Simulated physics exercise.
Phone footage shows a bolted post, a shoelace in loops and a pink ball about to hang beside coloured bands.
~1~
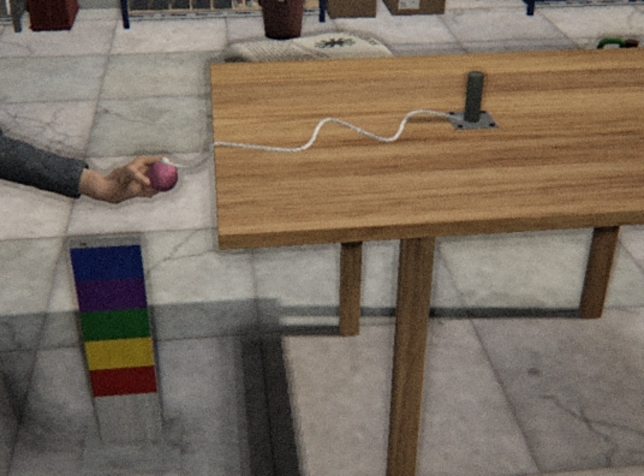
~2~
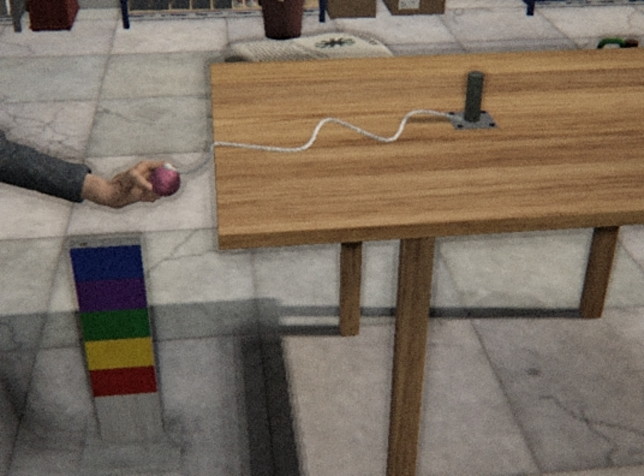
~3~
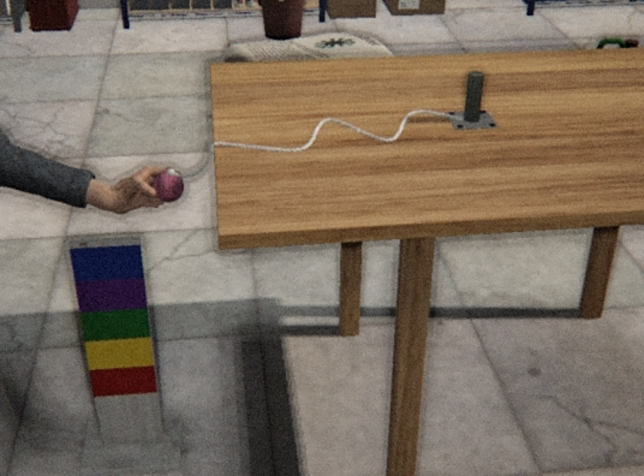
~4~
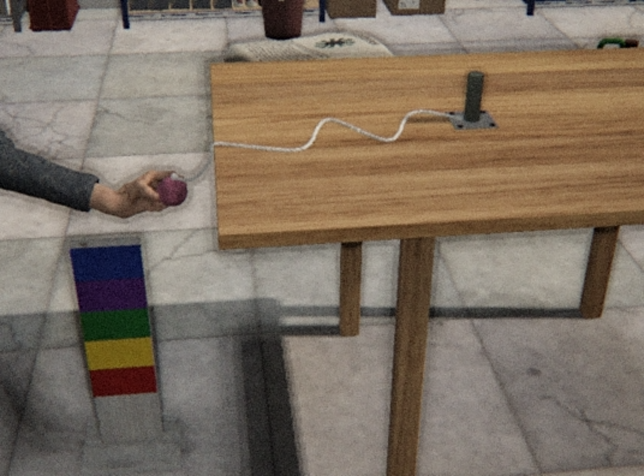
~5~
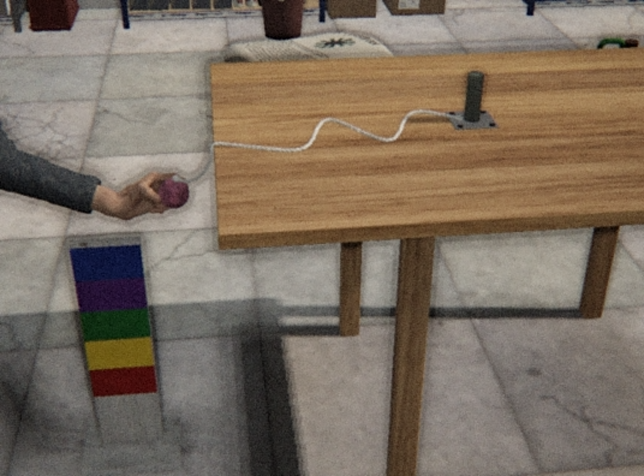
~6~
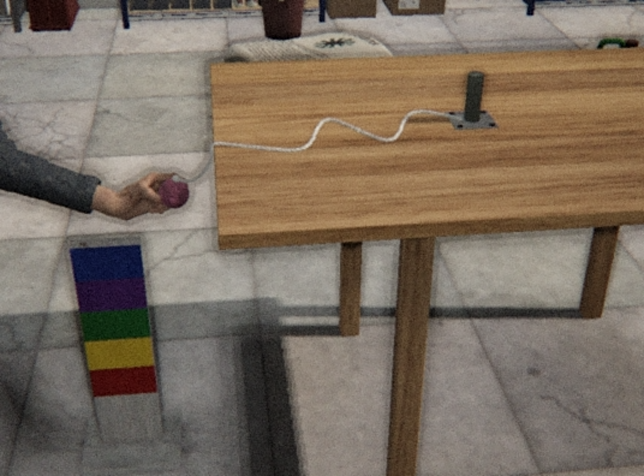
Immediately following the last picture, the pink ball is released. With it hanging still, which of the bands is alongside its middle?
The band alongside its middle is green.
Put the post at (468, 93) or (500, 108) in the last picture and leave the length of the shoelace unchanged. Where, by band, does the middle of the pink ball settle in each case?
First try: Purple; second try: Purple.
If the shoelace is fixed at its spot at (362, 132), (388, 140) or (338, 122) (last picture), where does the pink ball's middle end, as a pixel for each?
Near (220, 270), then (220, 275), then (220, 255).
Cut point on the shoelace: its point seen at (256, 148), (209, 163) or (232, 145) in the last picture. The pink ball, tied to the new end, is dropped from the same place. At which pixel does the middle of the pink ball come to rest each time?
The pixels come out at around (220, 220), (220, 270) and (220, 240), one per try.
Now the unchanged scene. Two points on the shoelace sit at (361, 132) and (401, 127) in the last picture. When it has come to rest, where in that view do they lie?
I'd say about (305, 134) for one and about (373, 128) for the other.
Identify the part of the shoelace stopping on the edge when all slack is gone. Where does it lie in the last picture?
About (314, 139).
A little later, ball near (203, 309); level with green.
Next, ball near (238, 311); level with green.
When it is over, ball near (223, 313); level with green. Its centre hangs level with the green band.
